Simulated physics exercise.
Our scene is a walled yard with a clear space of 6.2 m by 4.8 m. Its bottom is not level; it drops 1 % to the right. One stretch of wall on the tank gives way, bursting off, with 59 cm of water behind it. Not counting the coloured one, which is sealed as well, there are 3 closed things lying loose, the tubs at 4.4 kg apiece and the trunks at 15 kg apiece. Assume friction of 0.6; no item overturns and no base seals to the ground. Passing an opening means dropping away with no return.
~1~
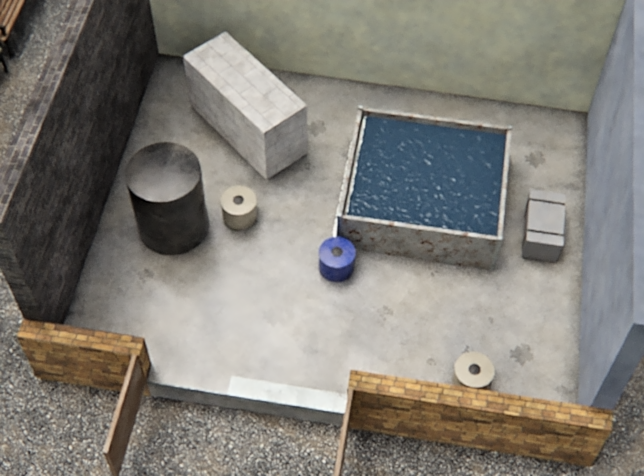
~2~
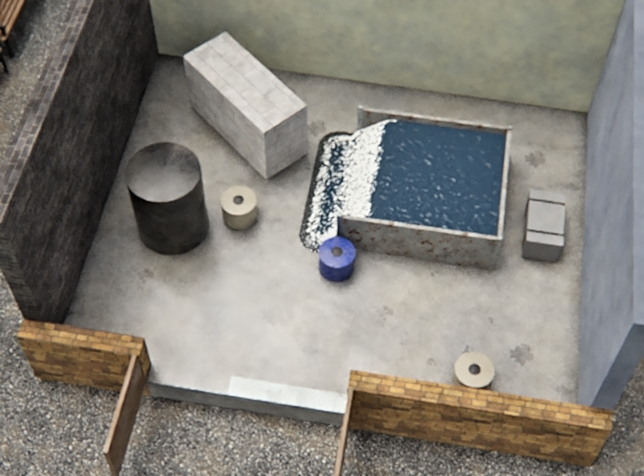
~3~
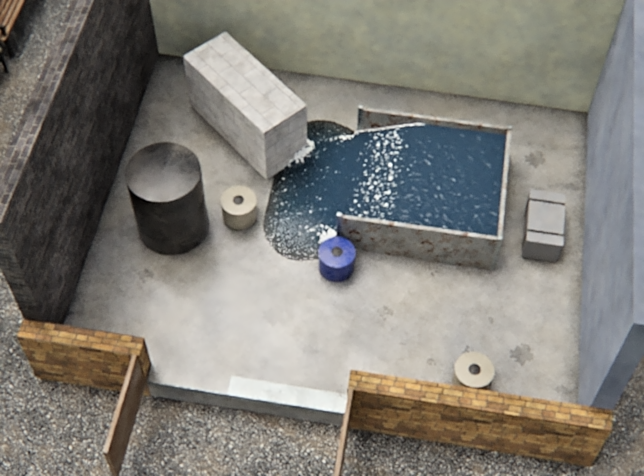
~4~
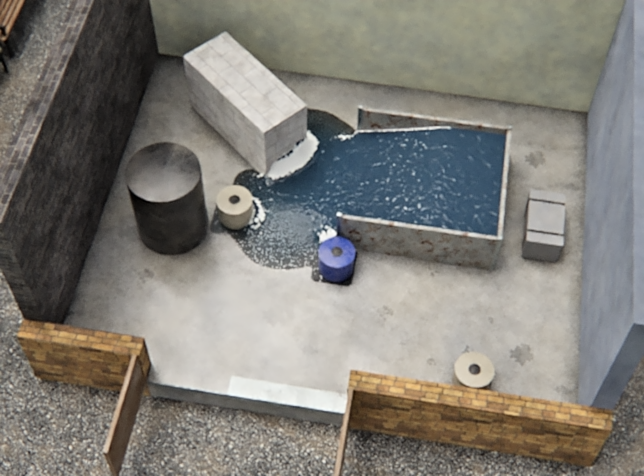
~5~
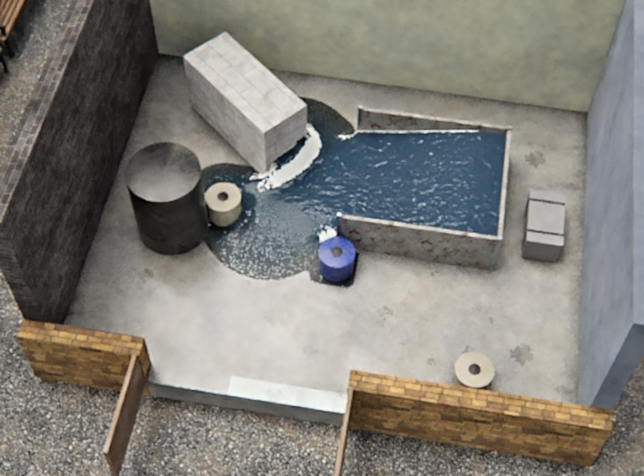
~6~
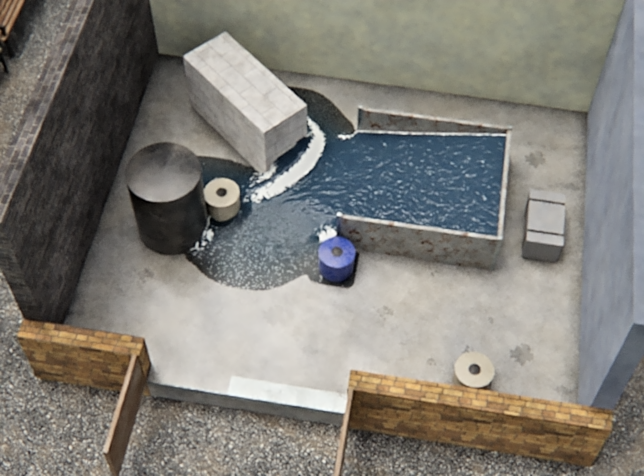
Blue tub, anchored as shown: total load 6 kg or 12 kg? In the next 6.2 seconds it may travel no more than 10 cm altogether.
12 kg.
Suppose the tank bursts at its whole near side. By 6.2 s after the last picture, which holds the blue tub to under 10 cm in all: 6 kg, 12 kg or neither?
Then I'd expect neither mass to do.
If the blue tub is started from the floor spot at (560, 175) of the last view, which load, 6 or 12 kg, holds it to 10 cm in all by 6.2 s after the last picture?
Looks like the outcome is this: No option works.
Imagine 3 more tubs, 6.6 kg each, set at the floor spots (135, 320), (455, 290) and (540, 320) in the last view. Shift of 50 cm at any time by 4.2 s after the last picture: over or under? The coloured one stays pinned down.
One after another they come out beyond the mark, within the mark, within the mark.
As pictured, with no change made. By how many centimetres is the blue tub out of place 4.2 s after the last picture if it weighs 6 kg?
Around 0 centimetres out of place.
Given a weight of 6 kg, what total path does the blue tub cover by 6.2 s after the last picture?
All together it comes to about 30 cm.
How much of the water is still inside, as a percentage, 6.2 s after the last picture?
Roughly 76 percent.
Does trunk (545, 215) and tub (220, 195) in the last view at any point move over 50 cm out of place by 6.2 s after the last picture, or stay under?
One after the other: Does not reach it, then goes beyond it.
Then, 0.6 s after the last picture the blue tub would be 0 cm from its start with 6 kg and 0 cm from its start with 12 kg; 1 cm of water round it then.
Then, 2.3 s after the last picture the blue tub would be 0 cm from its start with 6 kg and 0 cm from its start with 12 kg; 1 cm of water round it then.
Then, 4.2 s after the last picture the blue tub would be 0 cm from its start with 6 kg and 0 cm from its start with 12 kg; 1 cm of water round it then.
Then, 6.2 s after the last picture the blue tub would be 29 cm from its start with 6 kg and 2 cm from its start with 12 kg; 4 cm of water round it then.
